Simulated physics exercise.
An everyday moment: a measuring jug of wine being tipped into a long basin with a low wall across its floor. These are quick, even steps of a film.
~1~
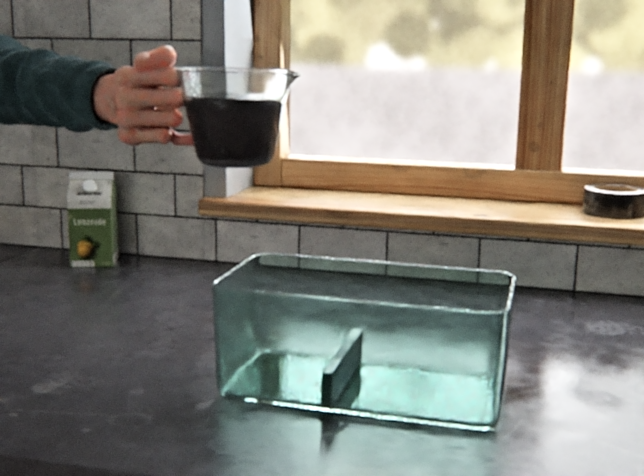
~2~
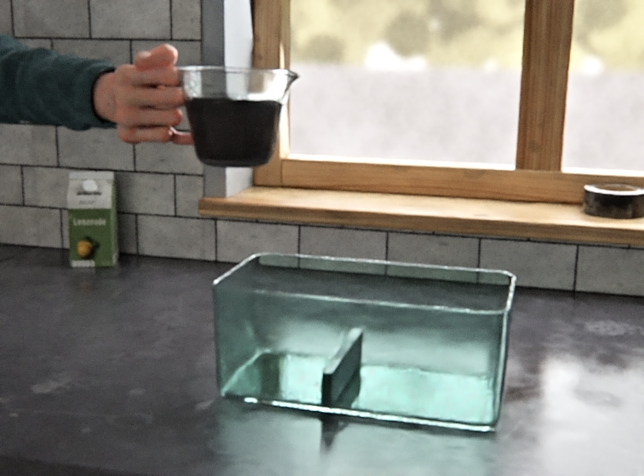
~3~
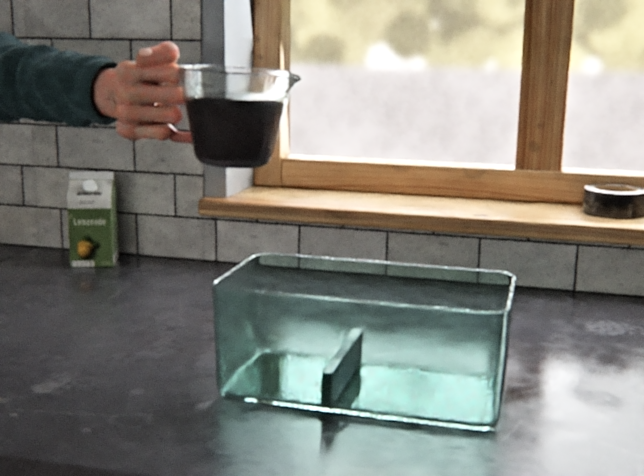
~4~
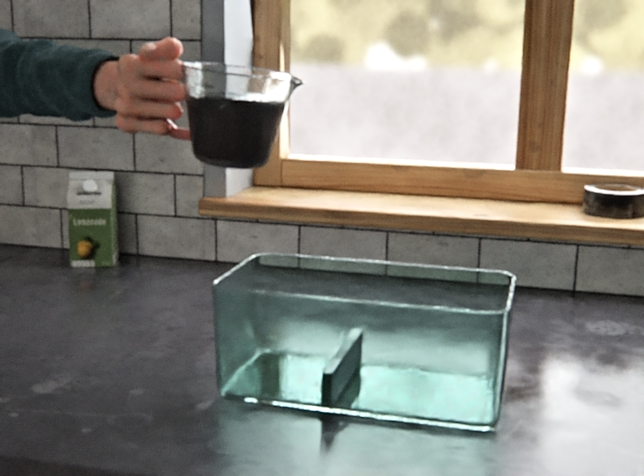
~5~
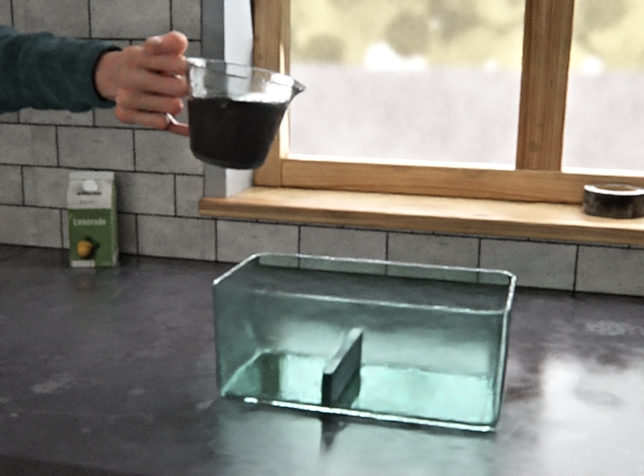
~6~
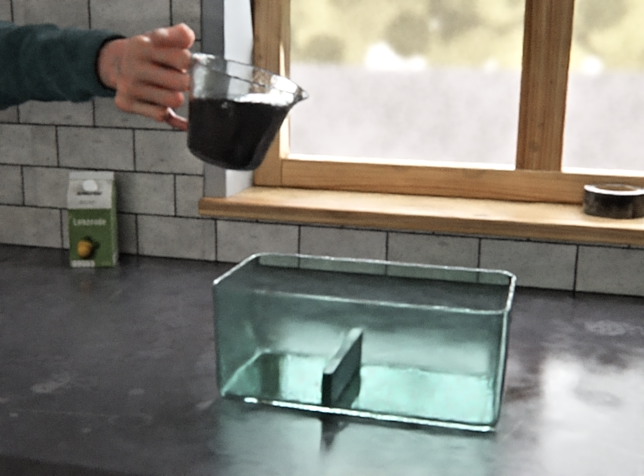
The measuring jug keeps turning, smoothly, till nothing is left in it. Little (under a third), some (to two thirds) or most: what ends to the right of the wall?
It comes to from a third to two thirds.
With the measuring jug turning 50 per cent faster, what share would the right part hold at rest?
About 35 per cent.
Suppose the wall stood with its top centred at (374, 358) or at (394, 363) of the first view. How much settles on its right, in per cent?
First some 10, then 10 per cent.
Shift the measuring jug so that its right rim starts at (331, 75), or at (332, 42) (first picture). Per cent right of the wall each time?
Roughly 80 per cent, and 85 per cent.
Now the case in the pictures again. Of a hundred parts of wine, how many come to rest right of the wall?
Close to 55 per cent.
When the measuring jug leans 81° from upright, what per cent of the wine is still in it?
About 60 per cent.
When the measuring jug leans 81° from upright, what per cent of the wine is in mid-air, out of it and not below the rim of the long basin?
Roughly 35 in a hundred.
A moment on, the measuring jug is tipped on its side and 59 per cent is still to pour, 0 is left of the wall and 7 right of it.
Next, the measuring jug is tipped right over and 3 per cent is still to pour, 34 is left of the wall and 52 right of it.
Then the measuring jug is tipped right over and 0 per cent is still to pour, 45 is left of the wall and 54 right of it.
Later the measuring jug is tipped right over and 0 per cent is still to pour, 45 is left of the wall and 54 right of it.
In the end 45 per cent lies left of the wall, 54 right of it and 1 outside.
